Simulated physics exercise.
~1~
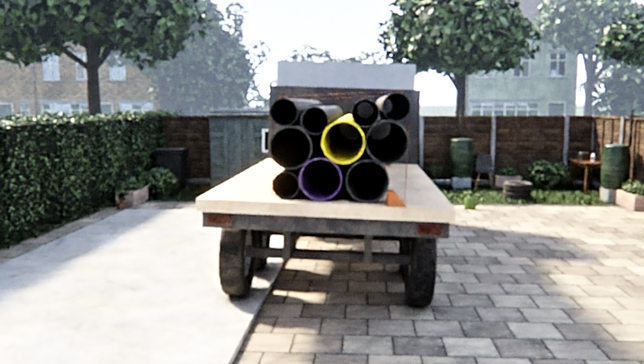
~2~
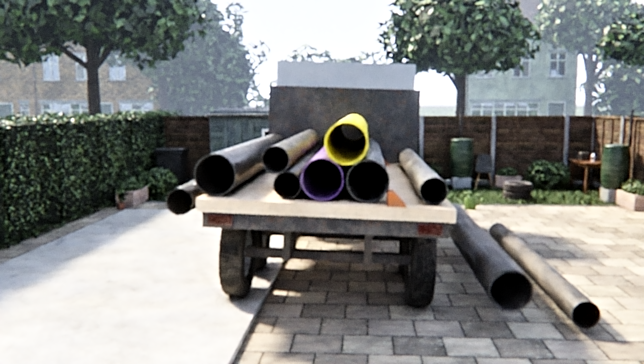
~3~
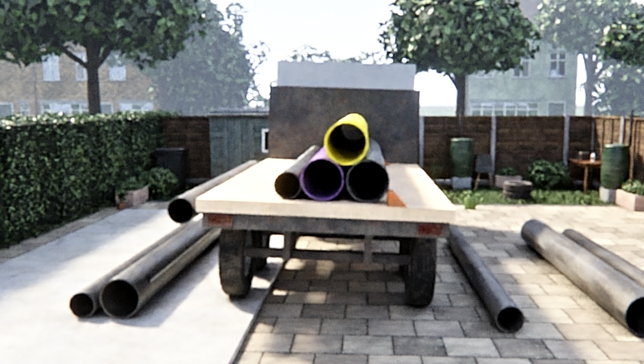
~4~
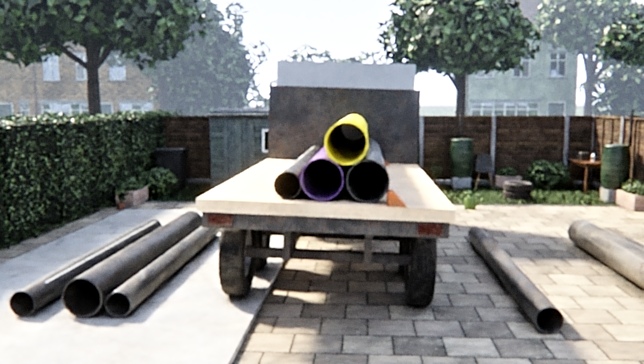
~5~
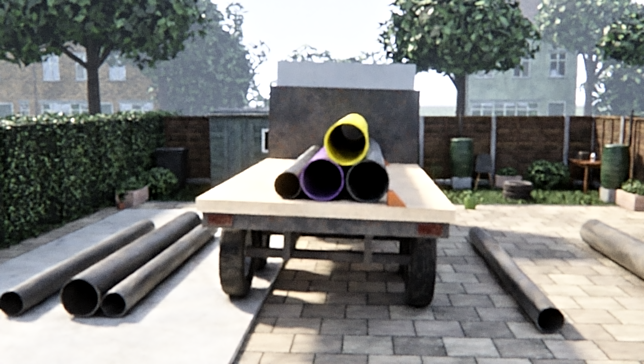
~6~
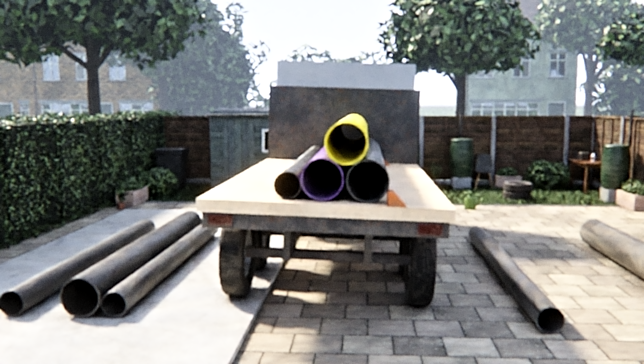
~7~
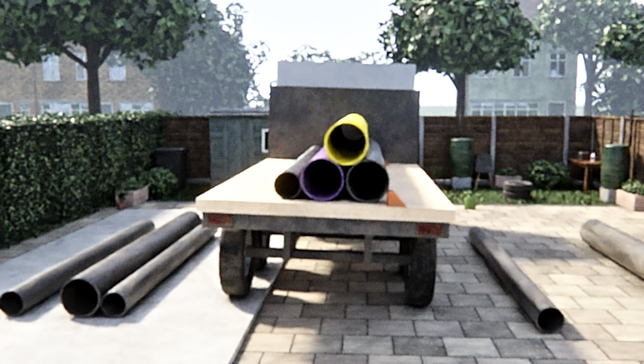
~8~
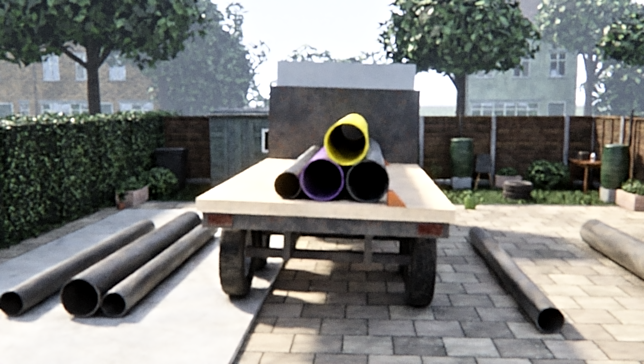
Dark pipes roll off both sides of a flatbed, leaving yellow resting above purple.
